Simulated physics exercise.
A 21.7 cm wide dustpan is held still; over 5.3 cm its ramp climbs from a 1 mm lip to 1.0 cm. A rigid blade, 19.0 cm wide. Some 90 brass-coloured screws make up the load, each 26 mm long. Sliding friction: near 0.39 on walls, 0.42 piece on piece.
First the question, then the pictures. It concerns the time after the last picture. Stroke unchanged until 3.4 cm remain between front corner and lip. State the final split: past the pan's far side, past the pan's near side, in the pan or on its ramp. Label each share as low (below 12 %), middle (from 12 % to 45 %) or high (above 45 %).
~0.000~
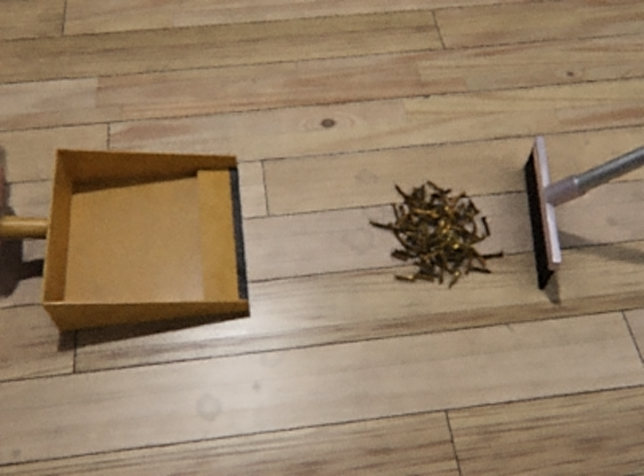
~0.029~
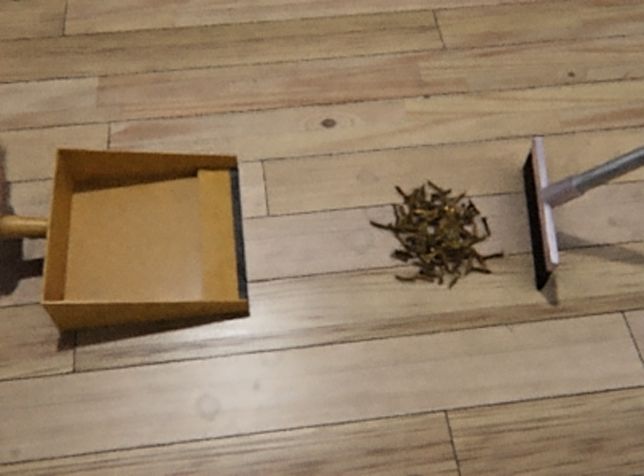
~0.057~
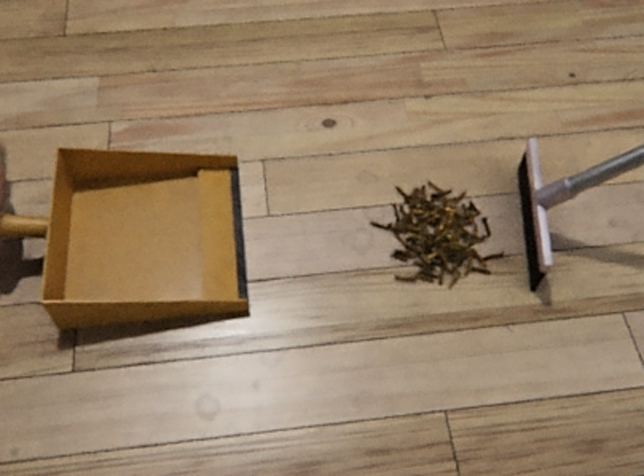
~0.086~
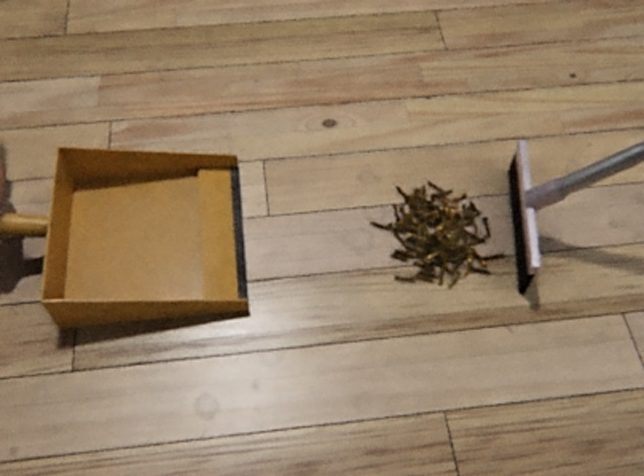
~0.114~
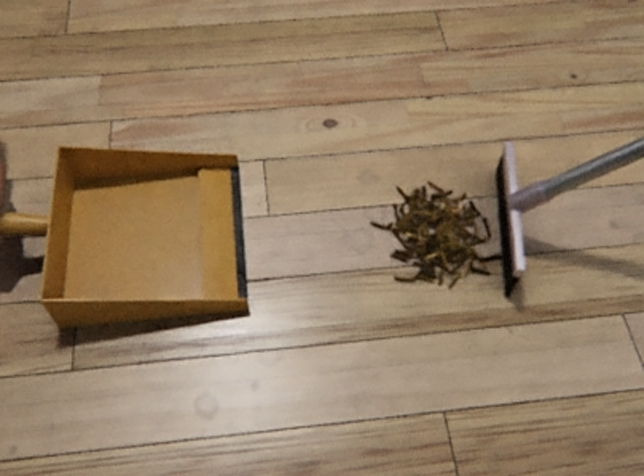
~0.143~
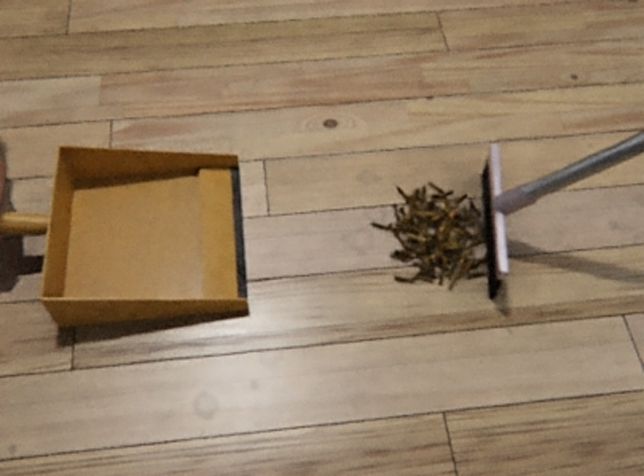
Past the pan's far side - low; past the pan's near side - low; in the pan or on its ramp - middle.
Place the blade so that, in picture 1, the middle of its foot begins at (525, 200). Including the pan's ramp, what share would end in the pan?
I'd put it at around 20 per cent.
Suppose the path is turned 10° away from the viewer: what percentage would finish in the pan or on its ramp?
In that case around 25 per cent.
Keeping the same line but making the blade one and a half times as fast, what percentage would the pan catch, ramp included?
In that case close to 50 per cent.
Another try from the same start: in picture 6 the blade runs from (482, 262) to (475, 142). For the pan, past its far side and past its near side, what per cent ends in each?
Final per cent - pan 50, far 10, near 5.
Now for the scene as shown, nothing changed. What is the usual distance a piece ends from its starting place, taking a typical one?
It works out to roughly 24 cm.
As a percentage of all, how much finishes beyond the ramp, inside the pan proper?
Around 0 percent.
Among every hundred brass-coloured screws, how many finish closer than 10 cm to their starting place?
About 5 percent.
Then, at 0.34 s, middle of the blade 18 cm from the lip; 0 % over the lip, far side 0 %, near side 5 %.
Then, at 0.46 s, middle of the blade 9 cm from the lip; 0 % over the lip, far side 0 %, near side 5 %.
After 0.72 s, middle of the blade 5 cm from the lip; 25 % over the lip, far side 5 %, near side 5 %.
In the end, at 1.8 s, far side 5 %, near side 5 %, pan 25 %, in front of the lip or behind the blade 65 %.
